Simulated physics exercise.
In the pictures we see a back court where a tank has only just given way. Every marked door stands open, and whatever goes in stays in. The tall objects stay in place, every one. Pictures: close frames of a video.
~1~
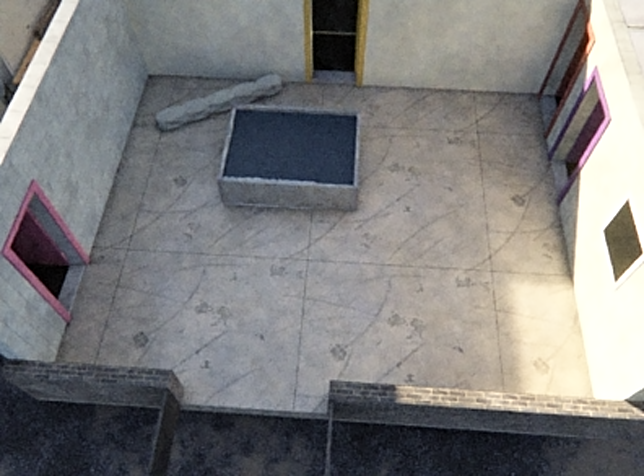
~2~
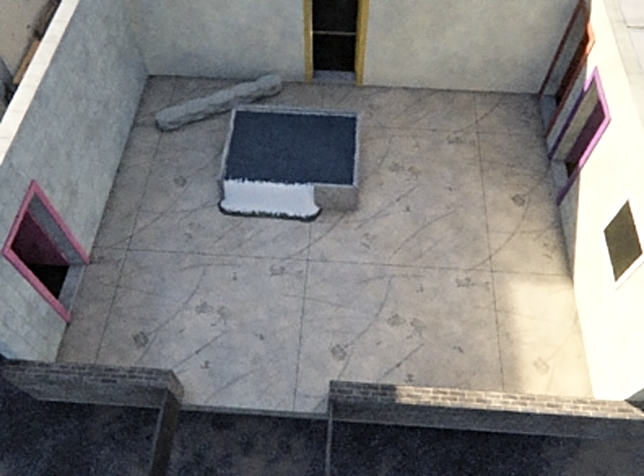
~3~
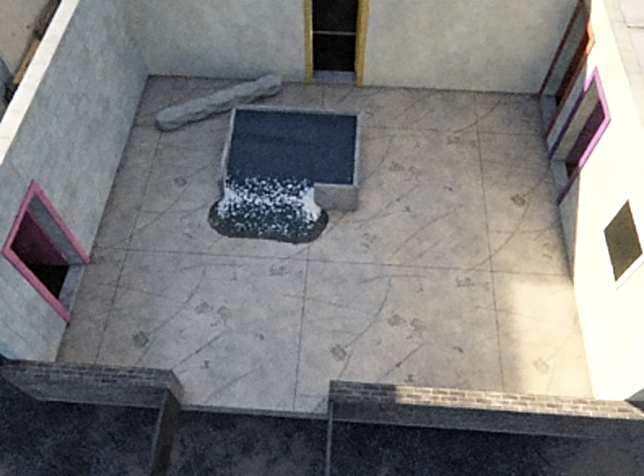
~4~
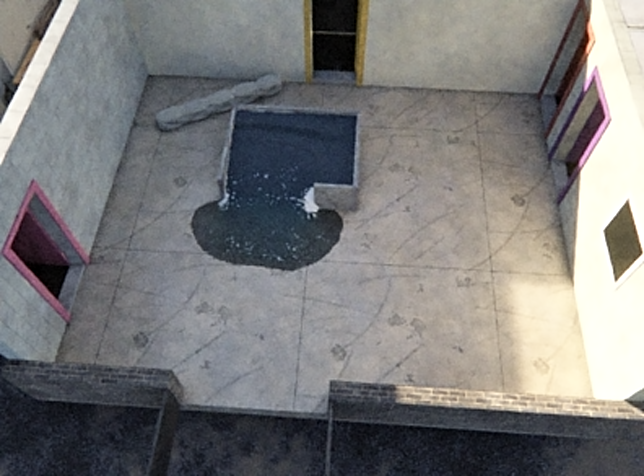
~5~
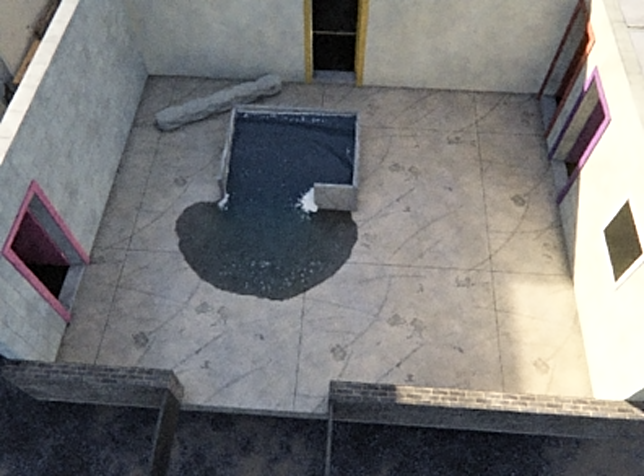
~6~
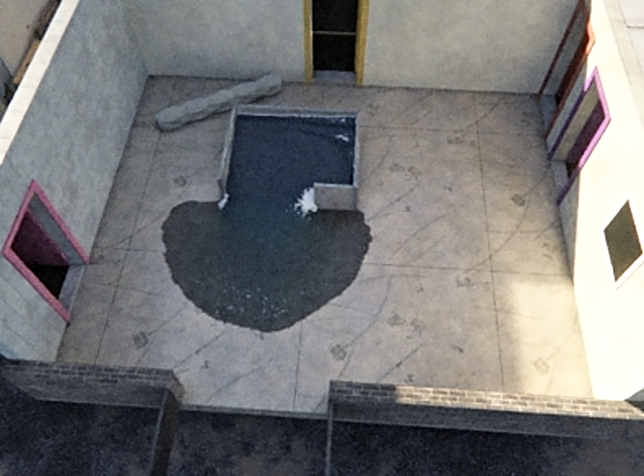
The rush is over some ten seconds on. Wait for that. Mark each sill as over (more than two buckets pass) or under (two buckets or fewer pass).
The pink door is over, the purple door is under, the yellow door is under, the red door is under.
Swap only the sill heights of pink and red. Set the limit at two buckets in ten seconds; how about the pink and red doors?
The pink door remains within bounds, and the red door remains within bounds.
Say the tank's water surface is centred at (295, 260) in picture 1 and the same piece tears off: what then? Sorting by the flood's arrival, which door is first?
It's the door marked pink that comes first.
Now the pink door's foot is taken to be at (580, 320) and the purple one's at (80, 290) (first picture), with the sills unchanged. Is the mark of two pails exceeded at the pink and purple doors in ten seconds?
Pink: Falls short; purple: Exceeds the limit.
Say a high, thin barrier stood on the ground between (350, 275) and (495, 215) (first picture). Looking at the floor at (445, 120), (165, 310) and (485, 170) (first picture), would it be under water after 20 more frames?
Results in sequence: Bone-dry / swamped / bone-dry.
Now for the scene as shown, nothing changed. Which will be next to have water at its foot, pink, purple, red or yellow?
Result: The one in pink is first.
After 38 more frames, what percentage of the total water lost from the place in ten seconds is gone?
Result, approximate: 80 per cent.
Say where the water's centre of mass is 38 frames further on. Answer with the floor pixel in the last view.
Roughly (249, 265).
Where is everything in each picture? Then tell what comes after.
The water tank at (292, 147) is whole and still, in the first picture.
Water pours out at (270, 197) and has run to (223, 207), in the second picture.
The front is at (214, 218), out from the gap at (270, 198), in the third picture.
Water pours out at (270, 198) and has run to (308, 260), in the fourth picture.
The front is at (282, 295), out from the gap at (270, 198), in the fifth picture.
The front is at (271, 326), out from the gap at (270, 198), in the sixth picture.
A moment on, water covers 25 % of the floor; the pink door not reached, the purple door not reached, the yellow door not reached, the red door not reached.
Next, water covers 30 % of the floor; the pink door wet at the sill, nothing in, the purple door not reached, the yellow door not reached, the red door not reached.
Then, water covers 35 % of the floor; the pink door over two buckets in, the purple door not reached, the yellow door not reached, the red door not reached.
Later, water covers 45 % of the floor; the pink door over two buckets in, the purple door not reached, the yellow door not reached, the red door not reached.
In the end, water covers 60 % of the floor; the pink door over two buckets in, the purple door not reached, the yellow door not reached, the red door not reached.
